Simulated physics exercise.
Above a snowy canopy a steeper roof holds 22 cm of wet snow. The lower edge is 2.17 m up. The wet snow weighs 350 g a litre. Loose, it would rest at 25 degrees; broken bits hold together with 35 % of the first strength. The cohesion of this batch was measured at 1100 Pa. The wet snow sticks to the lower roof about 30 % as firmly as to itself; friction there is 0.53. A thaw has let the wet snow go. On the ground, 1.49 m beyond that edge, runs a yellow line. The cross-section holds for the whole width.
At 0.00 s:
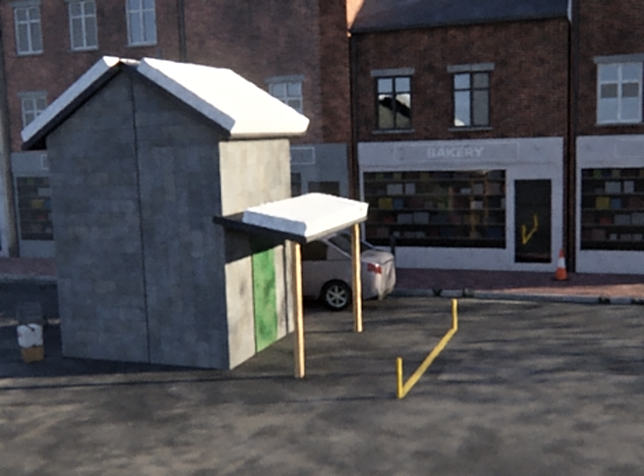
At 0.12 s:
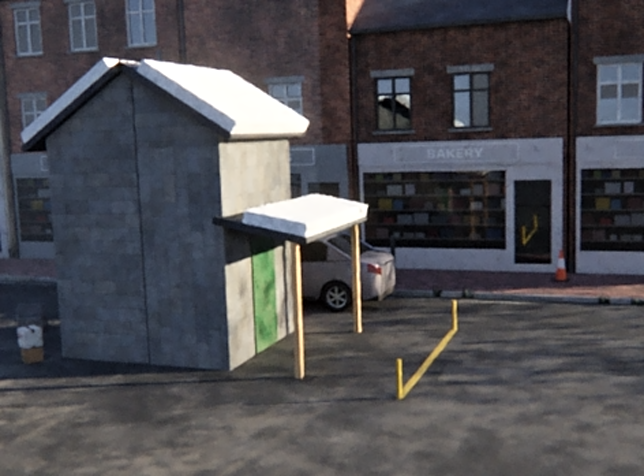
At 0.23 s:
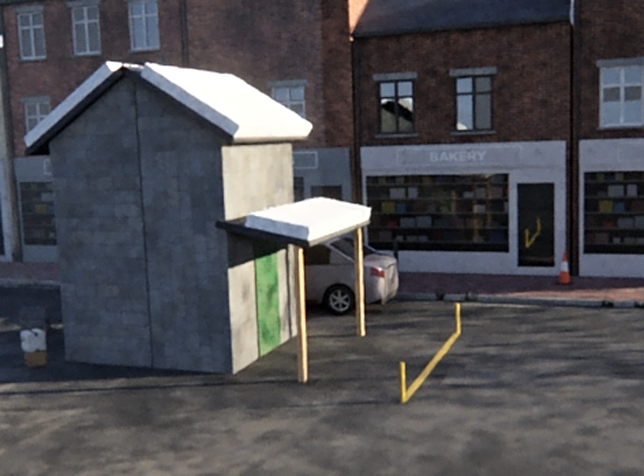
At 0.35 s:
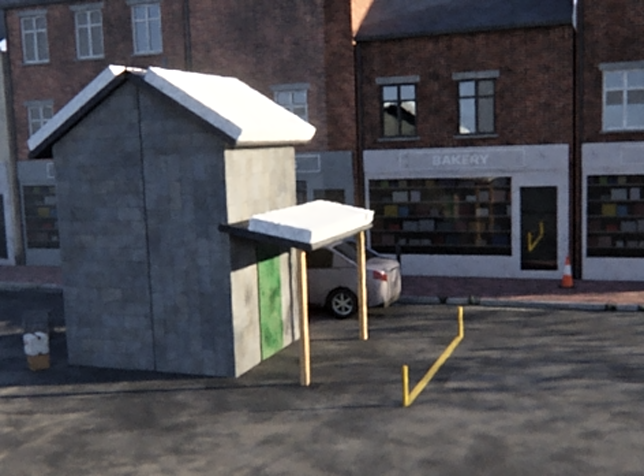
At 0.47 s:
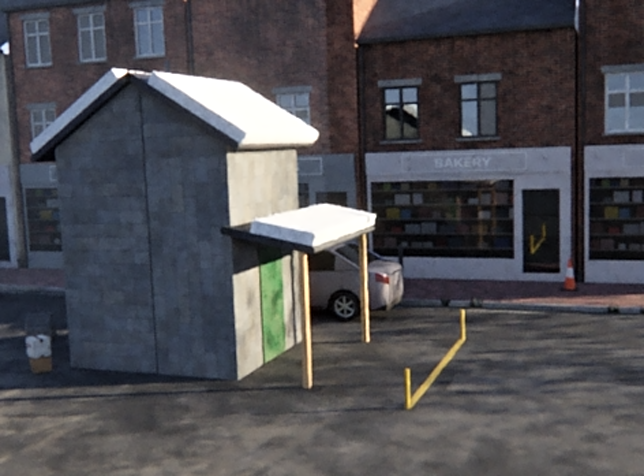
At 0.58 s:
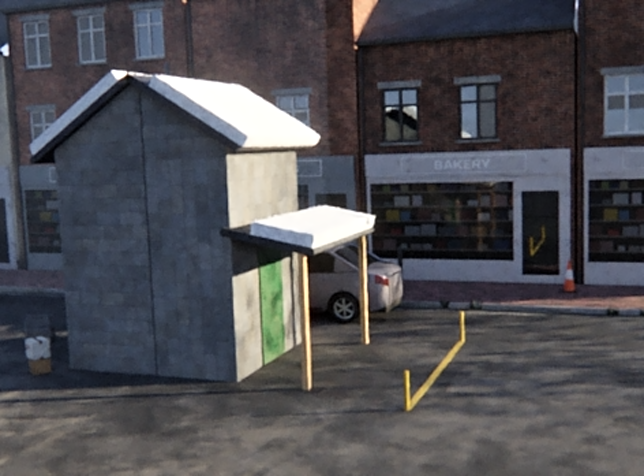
Wet snow lies on the steep roof of a grey building on a dark street, seen from slightly above and at an angle. A snowy canopy on wooden posts juts out right over a green door, with a silver car behind, a yellow line on the right, and a brick bakery and orange cone beyond. The roof snow creeps almost imperceptibly downslope as the camera drifts slightly up and left, then steadies.
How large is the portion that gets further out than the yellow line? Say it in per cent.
The portion that gets further out than the yellow line is near 1 %.
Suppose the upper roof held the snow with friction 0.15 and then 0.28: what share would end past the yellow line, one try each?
In turn about 30 %, 16 %.
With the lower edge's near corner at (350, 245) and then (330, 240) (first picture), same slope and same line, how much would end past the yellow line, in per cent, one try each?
In that order: 0 %, 0 %.
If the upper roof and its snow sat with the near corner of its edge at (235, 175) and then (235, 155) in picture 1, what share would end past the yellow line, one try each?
In turn about 0 %, 1 %.
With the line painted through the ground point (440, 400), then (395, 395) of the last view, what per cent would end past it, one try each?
In turn about 0 %, 7 %.
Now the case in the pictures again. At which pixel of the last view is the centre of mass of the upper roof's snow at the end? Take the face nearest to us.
At about (330, 306).
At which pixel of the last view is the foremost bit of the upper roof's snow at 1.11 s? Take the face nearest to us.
Around (266, 190).
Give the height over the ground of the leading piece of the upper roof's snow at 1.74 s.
Some 2.6 m.
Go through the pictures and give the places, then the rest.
In the first frame, foremost bit of the wet snow at (232, 127).
In the second frame, foremost bit of the wet snow at (233, 128), its middle shifted 4 mm.
In the third frame, foremost bit of the wet snow at (236, 132), its middle shifted 1.3 cm.
In the fourth frame, foremost bit of the wet snow at (239, 136), its middle shifted 2.8 cm, 1 % of it past the upper edge, in one piece.
In the fifth frame, foremost bit of the wet snow at (242, 132), its middle shifted 5.1 cm, 3 % of it past the upper edge, in one piece.
In the sixth frame, foremost bit of the wet snow at (244, 135), its middle shifted 8.6 cm, 5 % of it past the upper edge, in one piece.
After 1.11 s, none is below the lower edge and 0 % is past the line.
After 1.74 s, none is below the lower edge and 0 % is past the line.
After 2.37 s, none is below the lower edge and 0 % is past the line.
After 3.00 s, 31 % is below the lower edge and 0 % is past the line.
After 3.90 s, 38 % is below the lower edge and 1 % is past the line.
